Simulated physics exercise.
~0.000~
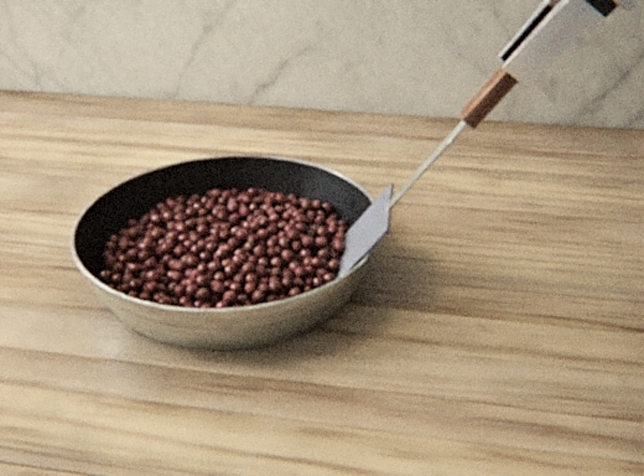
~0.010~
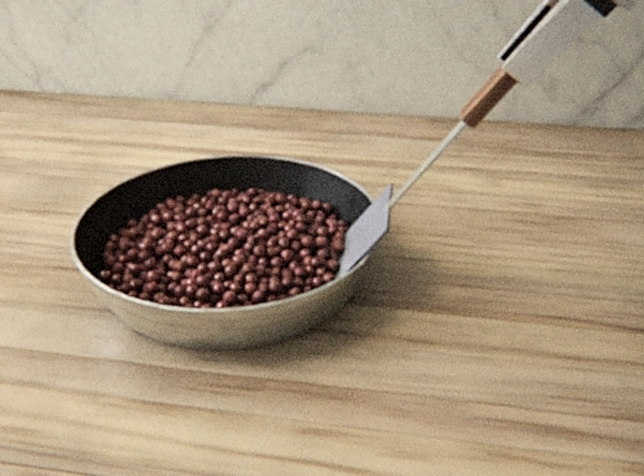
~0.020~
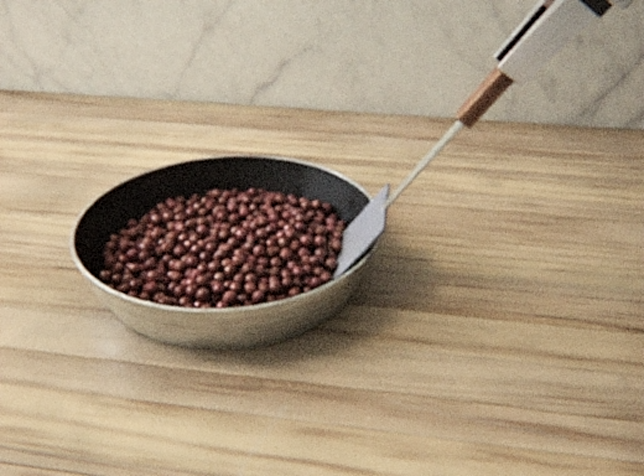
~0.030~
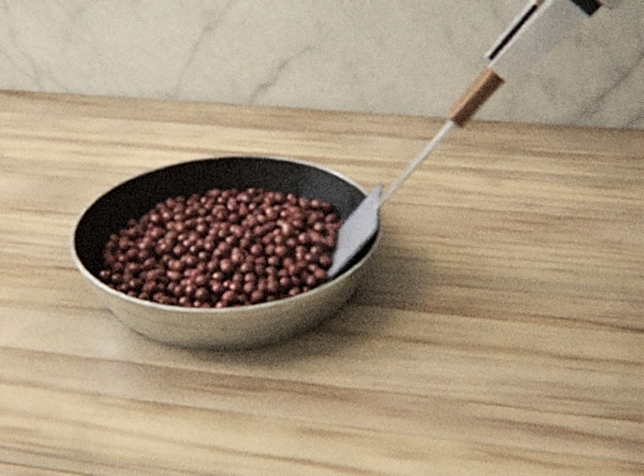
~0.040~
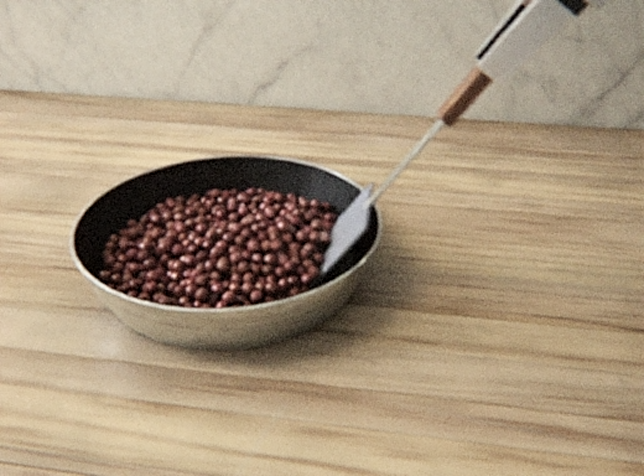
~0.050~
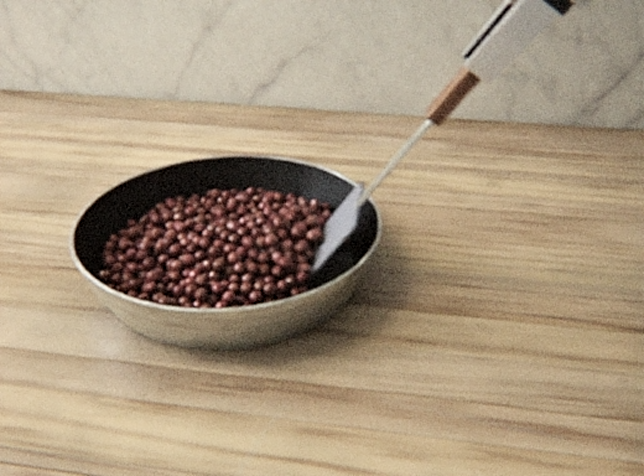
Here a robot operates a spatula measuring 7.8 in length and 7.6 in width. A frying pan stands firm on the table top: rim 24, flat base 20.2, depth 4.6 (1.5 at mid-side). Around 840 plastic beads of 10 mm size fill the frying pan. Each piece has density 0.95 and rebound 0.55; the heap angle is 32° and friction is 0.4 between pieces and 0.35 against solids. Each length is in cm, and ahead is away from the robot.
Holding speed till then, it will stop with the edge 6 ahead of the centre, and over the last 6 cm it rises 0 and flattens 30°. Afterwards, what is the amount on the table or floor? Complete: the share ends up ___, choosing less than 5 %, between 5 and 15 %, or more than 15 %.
The share ends up less than 5 %.
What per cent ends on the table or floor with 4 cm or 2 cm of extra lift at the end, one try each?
I'd put it near 5 in a hundred, then near 0 in a hundred.
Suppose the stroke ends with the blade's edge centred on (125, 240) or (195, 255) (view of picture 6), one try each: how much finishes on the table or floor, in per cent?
First try roughly 10 percent, second roughly 0 percent.
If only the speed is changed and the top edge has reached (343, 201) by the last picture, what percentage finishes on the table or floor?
That share would be some 0 percent.
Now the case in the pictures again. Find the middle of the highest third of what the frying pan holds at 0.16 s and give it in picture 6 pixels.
Centre: Approx. (207, 229) in the last view.
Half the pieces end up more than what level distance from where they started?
The answer is about 2 cm.
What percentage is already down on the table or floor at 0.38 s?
Around 0 percent.
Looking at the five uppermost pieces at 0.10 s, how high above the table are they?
They are around 6 cm up.
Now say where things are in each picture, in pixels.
The first picture shows spatula top edge at (391, 205), sloping 56°; upper third of the load around (244, 241), from x 105 to 345, top at y 195; 836 in the frying pan.
The second picture shows spatula top edge at (390, 205), sloping 56°; upper third of the load around (244, 241), from x 105 to 345, top at y 195.
The third picture shows spatula top edge at (387, 205), sloping 56°; upper third of the load around (245, 240), from x 105 to 345, top at y 195.
The fourth picture shows spatula top edge at (380, 204), sloping 56°; upper third of the load around (248, 239), from x 105 to 345, top at y 195.
The fifth picture shows spatula top edge at (370, 203), sloping 56°; upper third of the load around (247, 238), from x 105 to 345, top at y 195.
The sixth picture shows spatula top edge at (359, 202), sloping 56°; upper third of the load around (247, 237), from x 105 to 345, top at y 195; 836 in the frying pan.
By 0.10 s, sloping 56°, highest piece 6 above the table; 836 in the frying pan.
By 0.16 s, sloping 44°, highest piece 7 above the table; 836 in the frying pan.
By 0.38 s, sloping 26°, highest piece 5 above the table; 836 in the frying pan.
By 1.43 s, sloping 26°, highest piece 5 above the table; 836 in the frying pan.
Final count, 836 in the frying pan. That is 0 % on the table or floor.
